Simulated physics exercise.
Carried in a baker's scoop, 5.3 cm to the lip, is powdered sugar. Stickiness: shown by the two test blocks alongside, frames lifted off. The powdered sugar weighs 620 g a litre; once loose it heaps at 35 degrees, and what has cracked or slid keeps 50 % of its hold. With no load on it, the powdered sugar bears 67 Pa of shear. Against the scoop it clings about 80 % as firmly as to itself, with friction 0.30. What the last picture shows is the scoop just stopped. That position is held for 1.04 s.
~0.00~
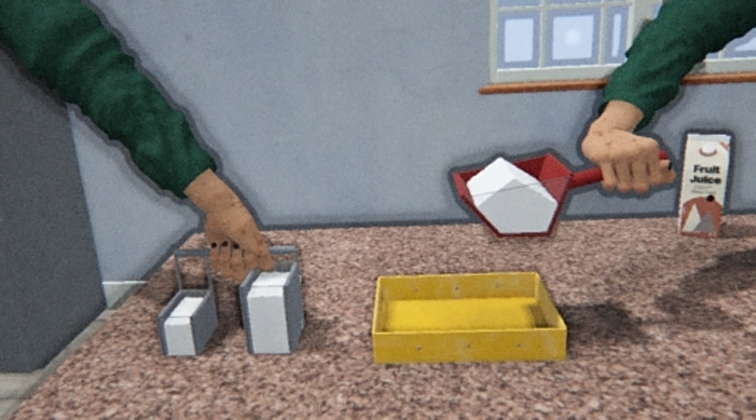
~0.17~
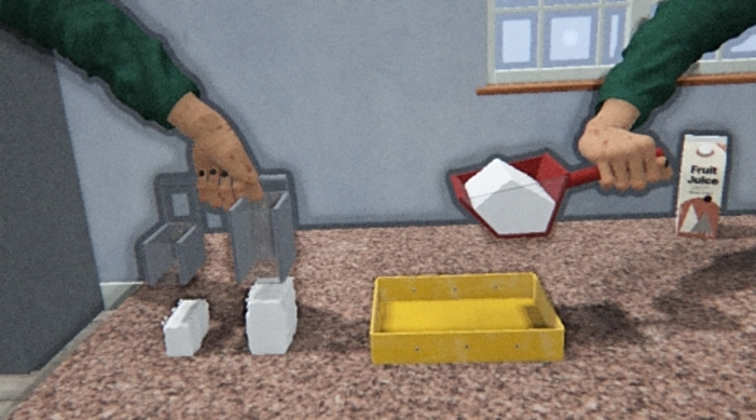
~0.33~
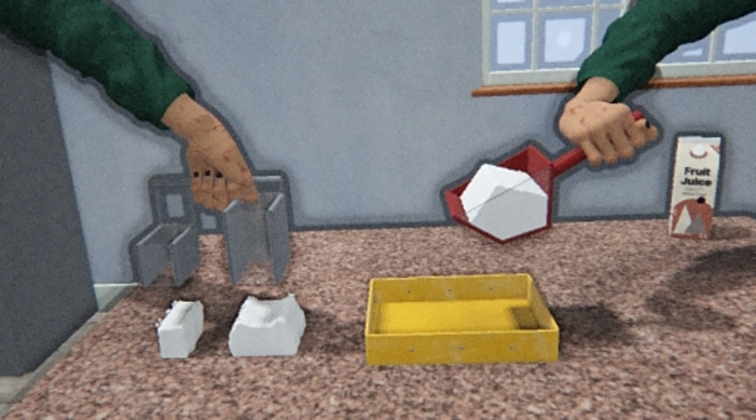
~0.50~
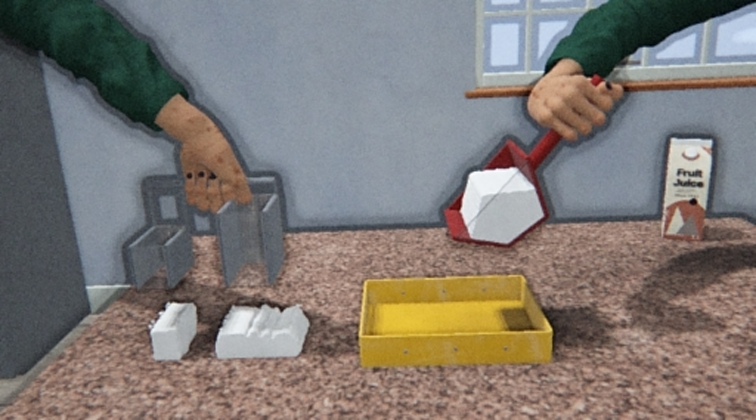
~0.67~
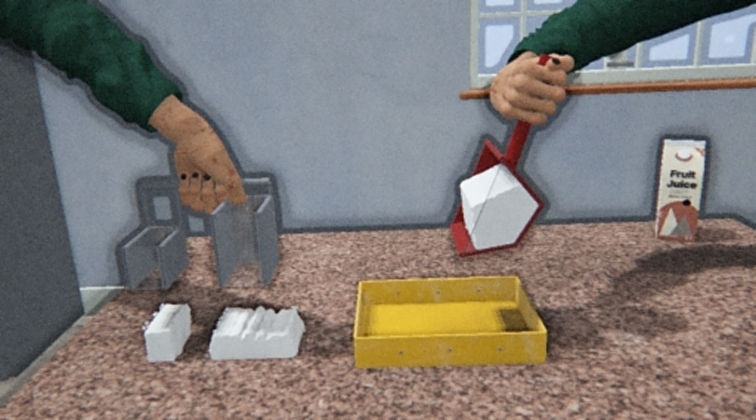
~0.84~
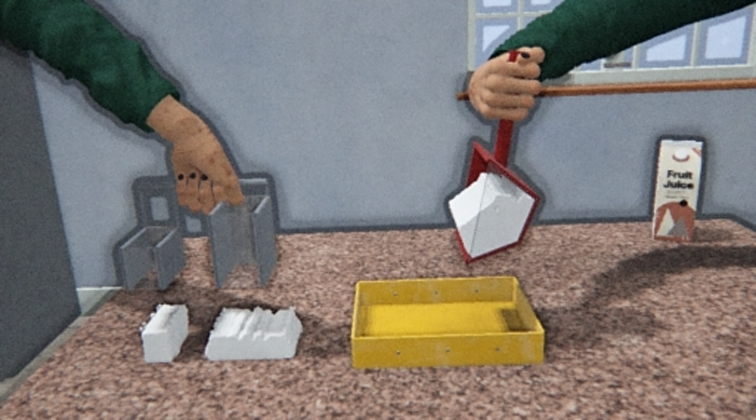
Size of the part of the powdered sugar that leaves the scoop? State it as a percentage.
Some 47 %.
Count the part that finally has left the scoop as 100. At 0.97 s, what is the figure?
About 40 %.
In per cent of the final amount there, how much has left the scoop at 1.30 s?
Close to 100 in a hundred.
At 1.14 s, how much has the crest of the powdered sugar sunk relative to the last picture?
Around 0.5 centimetres, give or take.
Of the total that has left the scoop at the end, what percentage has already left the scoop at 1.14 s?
Roughly 100 per cent.
By 0.97 s, the scoop is at 69 degrees and 20 % has left it.
By 1.14 s, the scoop is at 69 degrees and 46 % has left it.
By 1.30 s, the scoop is at 69 degrees and 46 % has left it.
By 1.46 s, the scoop is at 69 degrees and 47 % has left it.
By 1.57 s, at the end, the scoop is at 69 degrees and 47 % has left it.
